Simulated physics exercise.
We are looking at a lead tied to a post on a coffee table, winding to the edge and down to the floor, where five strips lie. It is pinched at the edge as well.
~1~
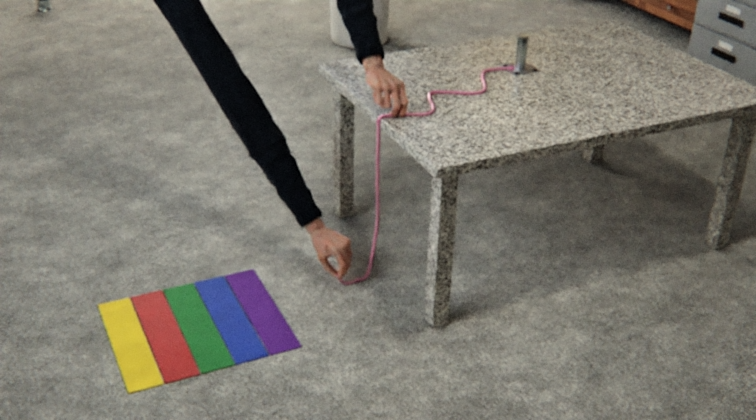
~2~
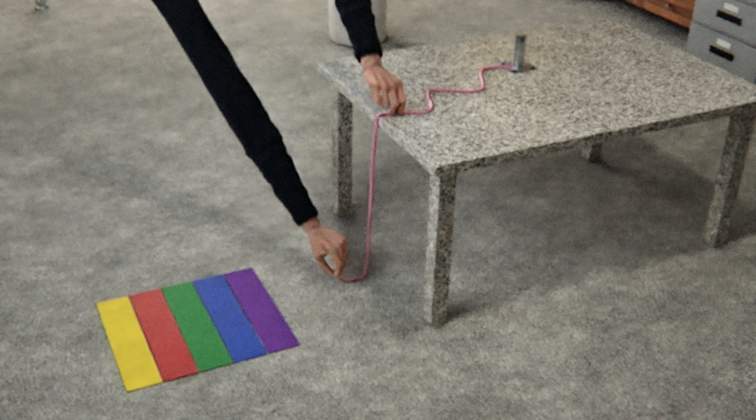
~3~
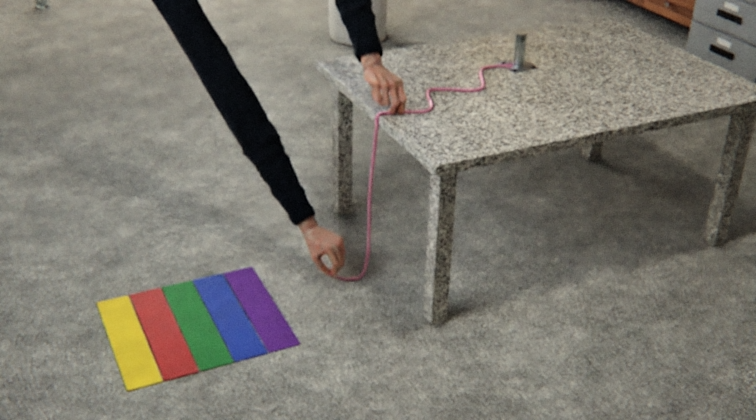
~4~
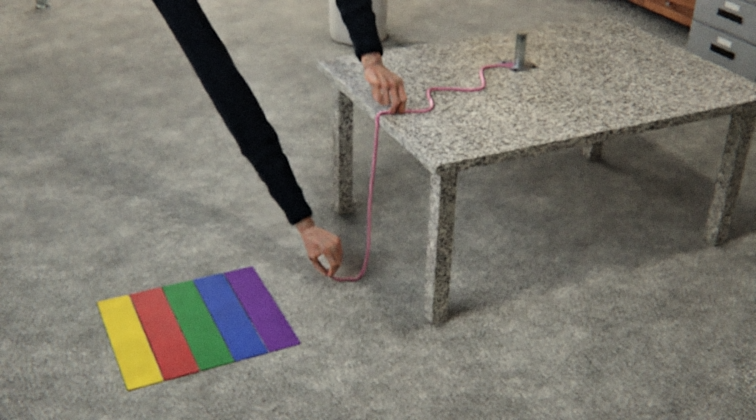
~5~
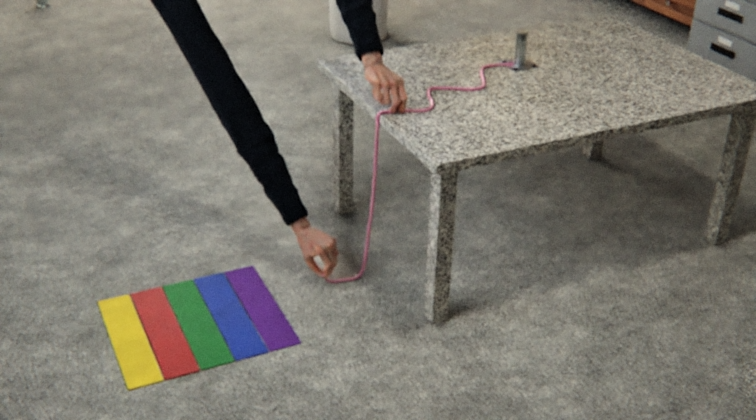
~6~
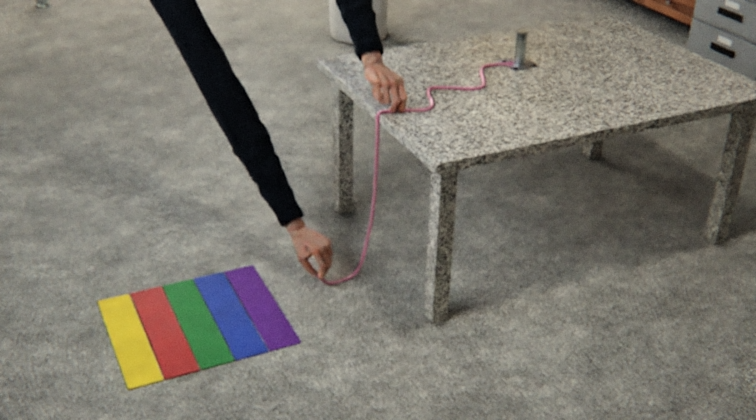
The video shows one hand pinching a pink cord at the edge of a speckled table while another holds its lower end near the floor, moving it slightly left toward five coloured strips as the cord otherwise barely shifts.
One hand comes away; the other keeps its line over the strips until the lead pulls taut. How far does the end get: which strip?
The red one.
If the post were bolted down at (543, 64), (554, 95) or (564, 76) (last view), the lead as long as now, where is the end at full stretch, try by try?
Try by try, around (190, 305), (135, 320) and (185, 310).
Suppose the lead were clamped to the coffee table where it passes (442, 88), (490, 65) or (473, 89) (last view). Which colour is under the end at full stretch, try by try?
One after the other, green; red; green.
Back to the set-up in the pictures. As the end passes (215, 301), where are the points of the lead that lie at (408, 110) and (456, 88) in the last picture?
At (369, 136), then (431, 90).
Soon after, end near (215, 301); over blue.
Then, end near (180, 309); over green.
At full stretch, end near (160, 314); over red. It halts on the red strip.
